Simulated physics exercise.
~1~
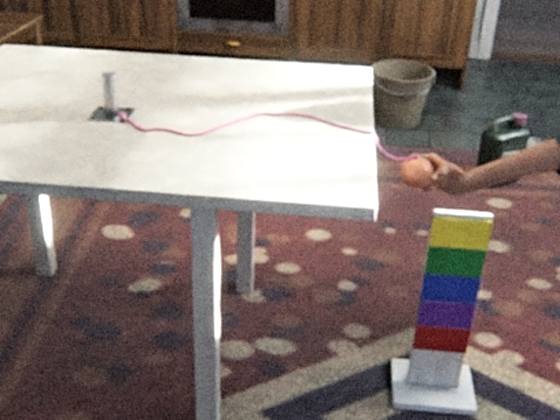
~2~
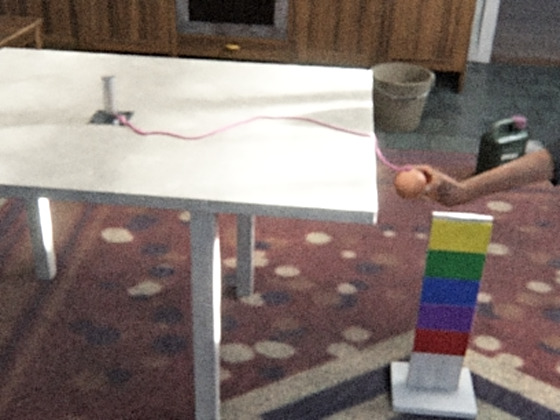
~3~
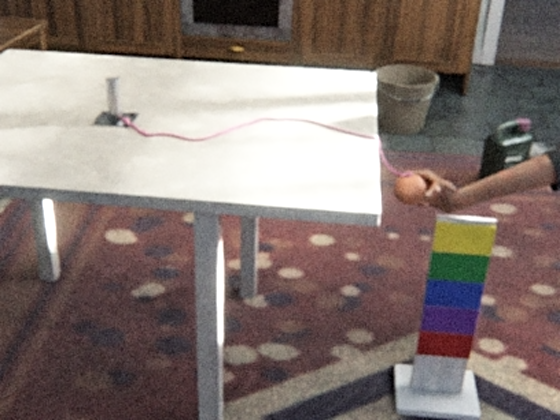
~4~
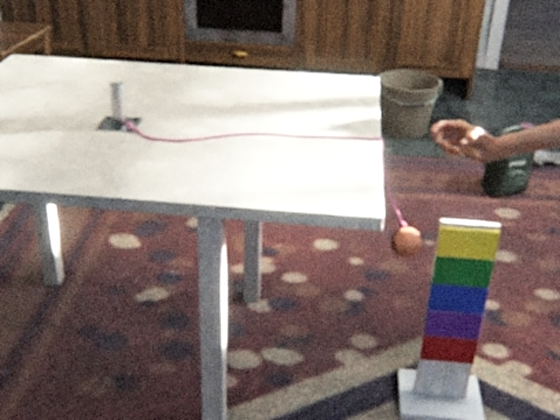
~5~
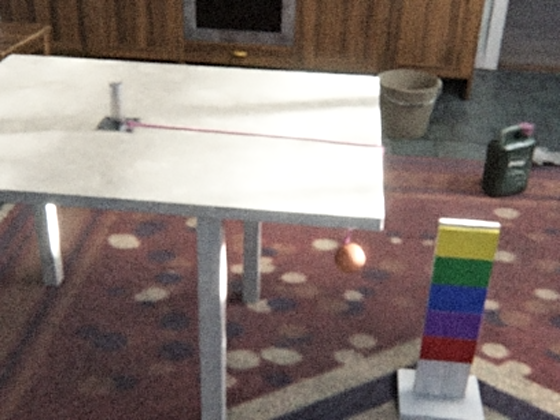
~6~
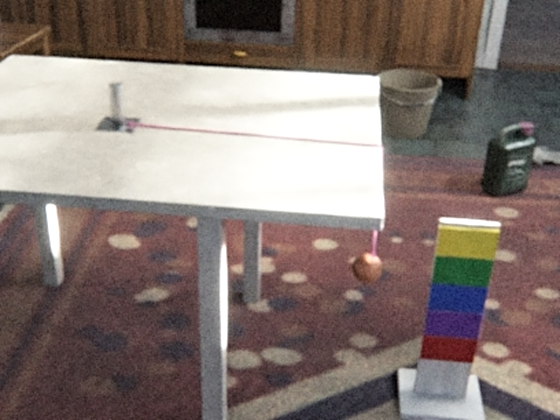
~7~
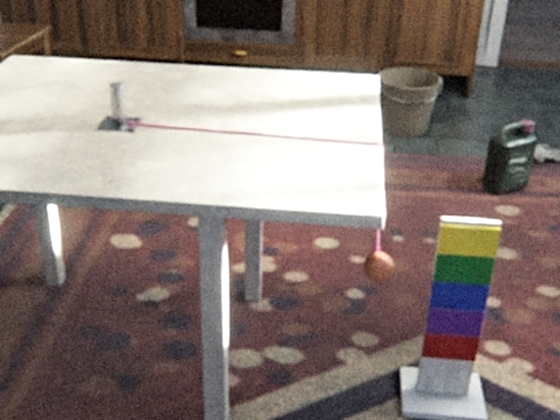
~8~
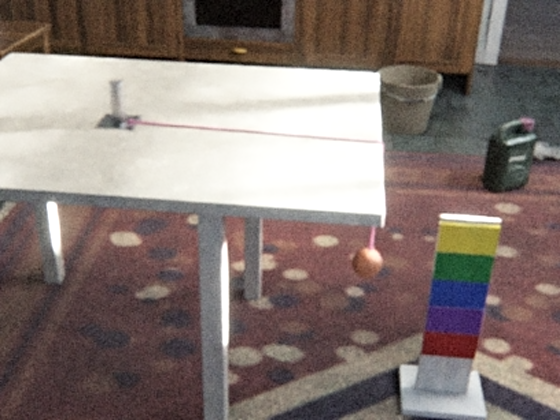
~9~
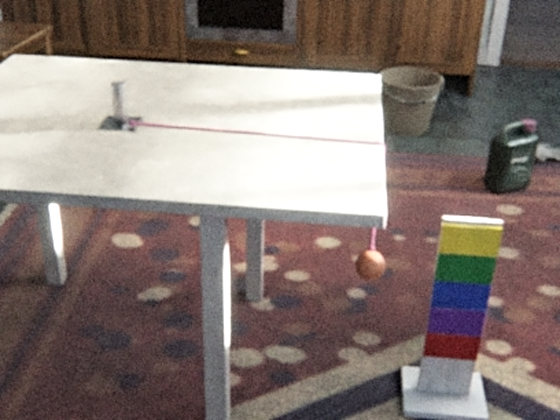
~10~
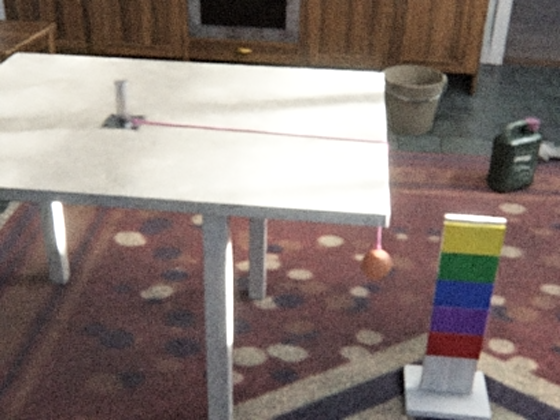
A hand held an orange ball on a pink string beyond the right edge of a white table, then let go and drew back; the ball dropped, swung left under the edge, swayed slightly, and ended hanging level with the green band.
